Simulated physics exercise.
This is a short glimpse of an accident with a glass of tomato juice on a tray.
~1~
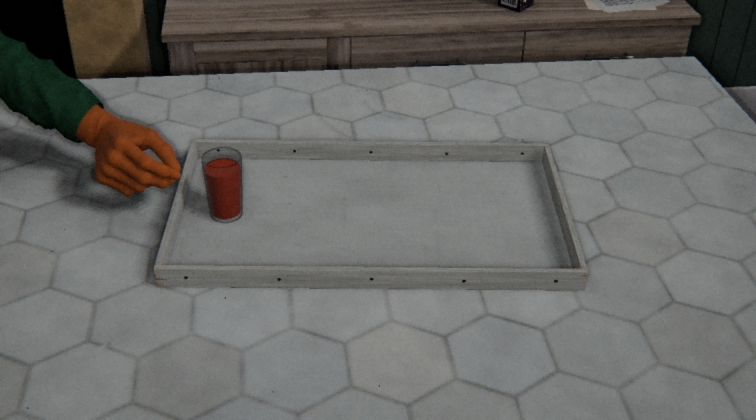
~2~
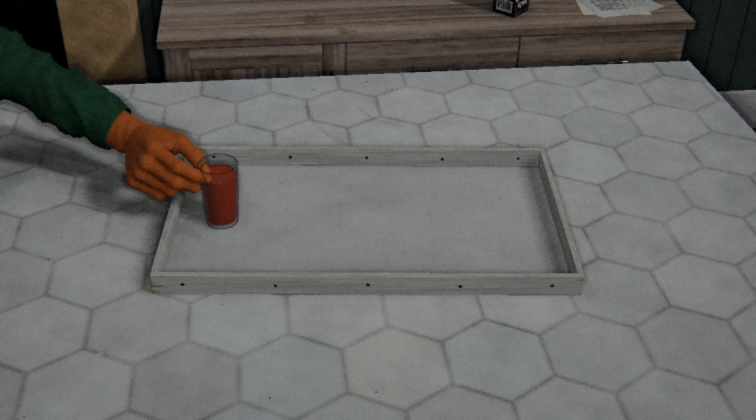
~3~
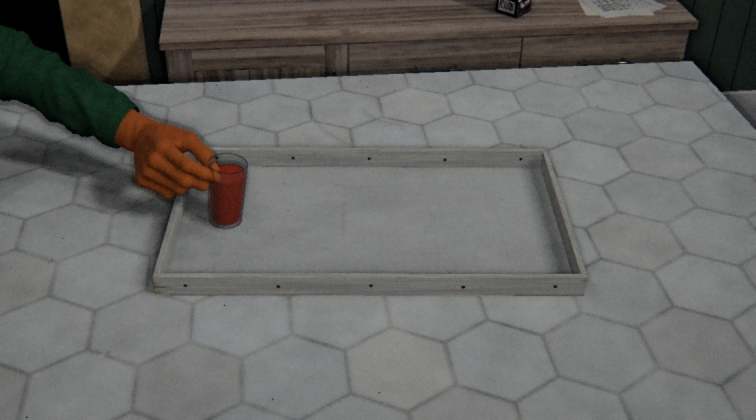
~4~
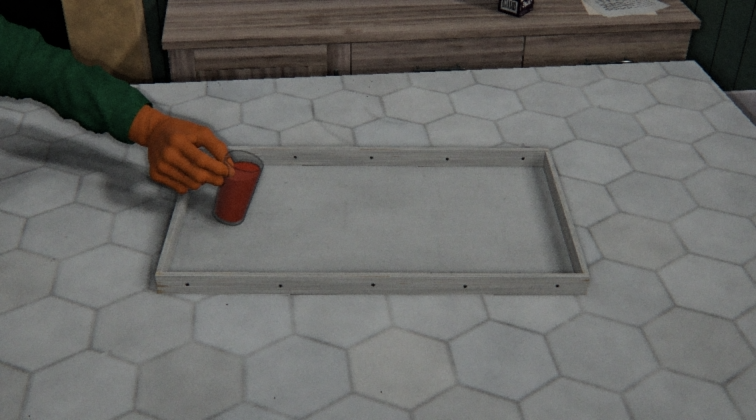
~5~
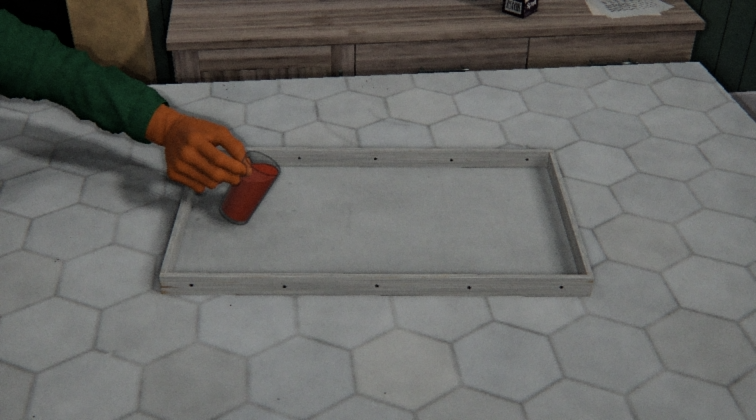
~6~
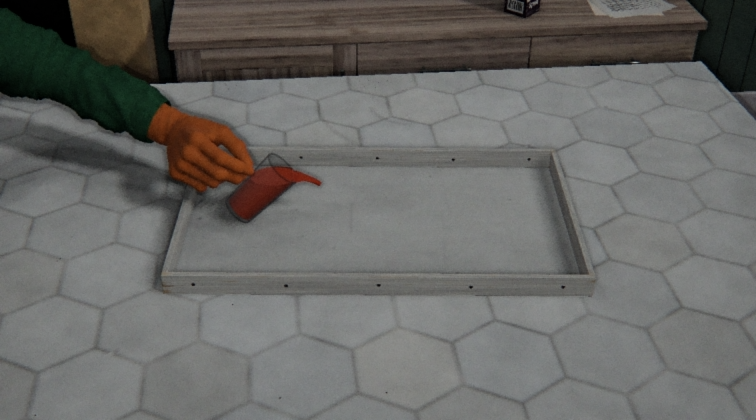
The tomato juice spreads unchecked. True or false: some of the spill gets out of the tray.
False.
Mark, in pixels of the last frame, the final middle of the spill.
Around (466, 211).
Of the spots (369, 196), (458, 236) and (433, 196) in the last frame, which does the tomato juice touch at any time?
Lab note - spot 1: Contact; spot 2: Contact; spot 3: Contact.
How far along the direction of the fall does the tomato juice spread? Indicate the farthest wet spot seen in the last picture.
It gets to somewhere near (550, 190) in the last picture.
Shortly, the glass lies in the tray; the puddle covers about as much as a plate; none is outside.
Then, the puddle covers about as much as a tray; none is outside.
At the finish, the puddle covers about as much as a tray; none is outside.
